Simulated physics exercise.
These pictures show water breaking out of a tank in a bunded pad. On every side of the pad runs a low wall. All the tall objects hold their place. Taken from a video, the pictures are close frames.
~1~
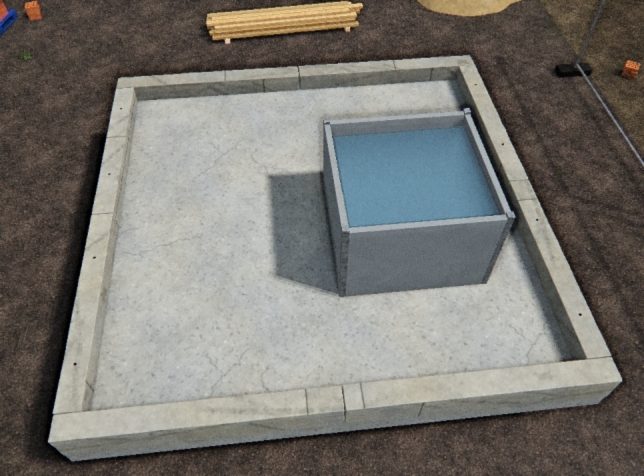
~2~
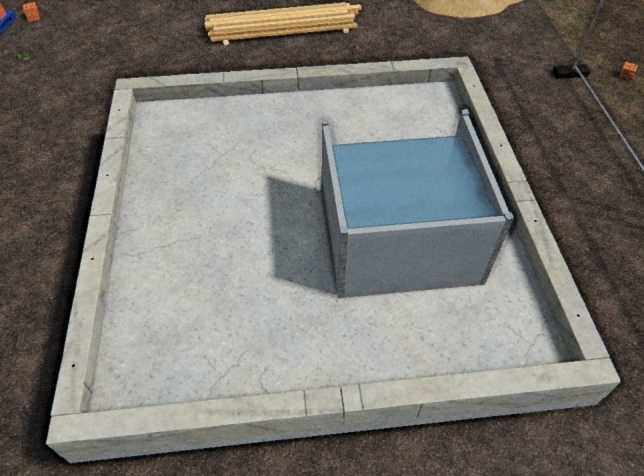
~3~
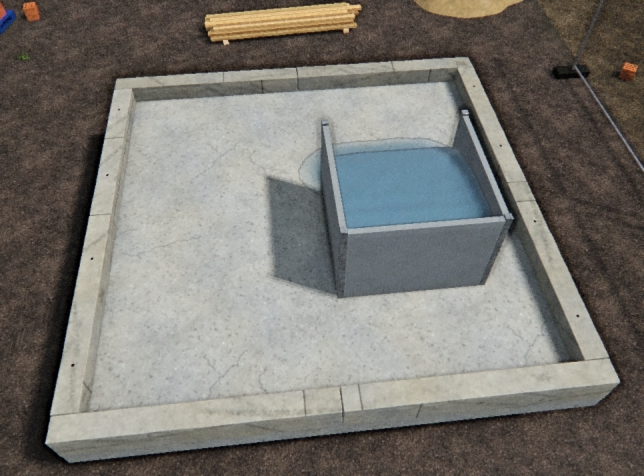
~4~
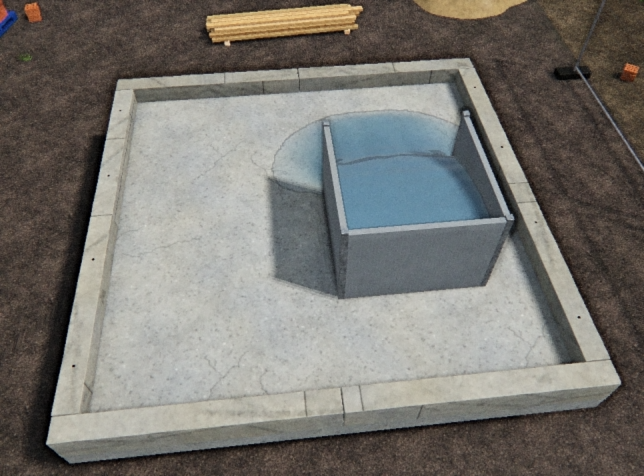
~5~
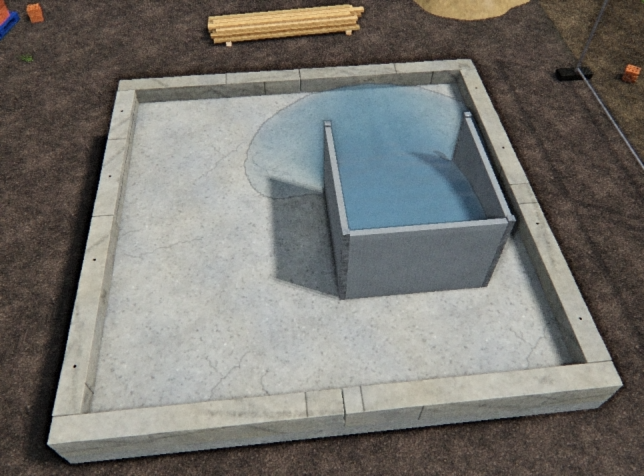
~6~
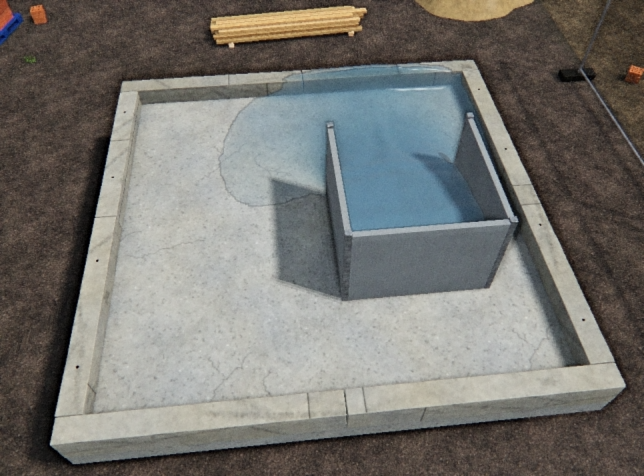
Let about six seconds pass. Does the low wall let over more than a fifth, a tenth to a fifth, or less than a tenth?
It lets over more than a fifth.
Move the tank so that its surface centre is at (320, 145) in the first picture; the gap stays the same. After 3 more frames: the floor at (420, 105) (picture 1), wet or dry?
Submerged.
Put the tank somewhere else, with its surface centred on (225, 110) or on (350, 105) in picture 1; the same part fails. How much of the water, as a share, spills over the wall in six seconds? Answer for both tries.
Roughly 42 per cent, then 40 per cent.
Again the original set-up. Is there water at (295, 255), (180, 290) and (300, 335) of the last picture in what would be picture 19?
Spared, spared, spared.
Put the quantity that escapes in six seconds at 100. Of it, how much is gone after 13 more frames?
I get 95 percent.
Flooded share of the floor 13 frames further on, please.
Around 50 percent of it.
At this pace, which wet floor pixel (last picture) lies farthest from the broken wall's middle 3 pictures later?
Close to (169, 110), I think.
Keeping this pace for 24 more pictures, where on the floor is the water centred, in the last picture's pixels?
Close to (304, 187).
A moment on, water covers 35 % of the floor; the low wall has let 2 % over.
Next, water covers 35 % of the floor; the low wall has let 8 % over.
Then, water covers 45 % of the floor; the low wall has let 22 % over.
Later, water covers 70 % of the floor; the low wall has let 23 % over.
In the end, water covers 75 % of the floor; the low wall has let 23 % over.
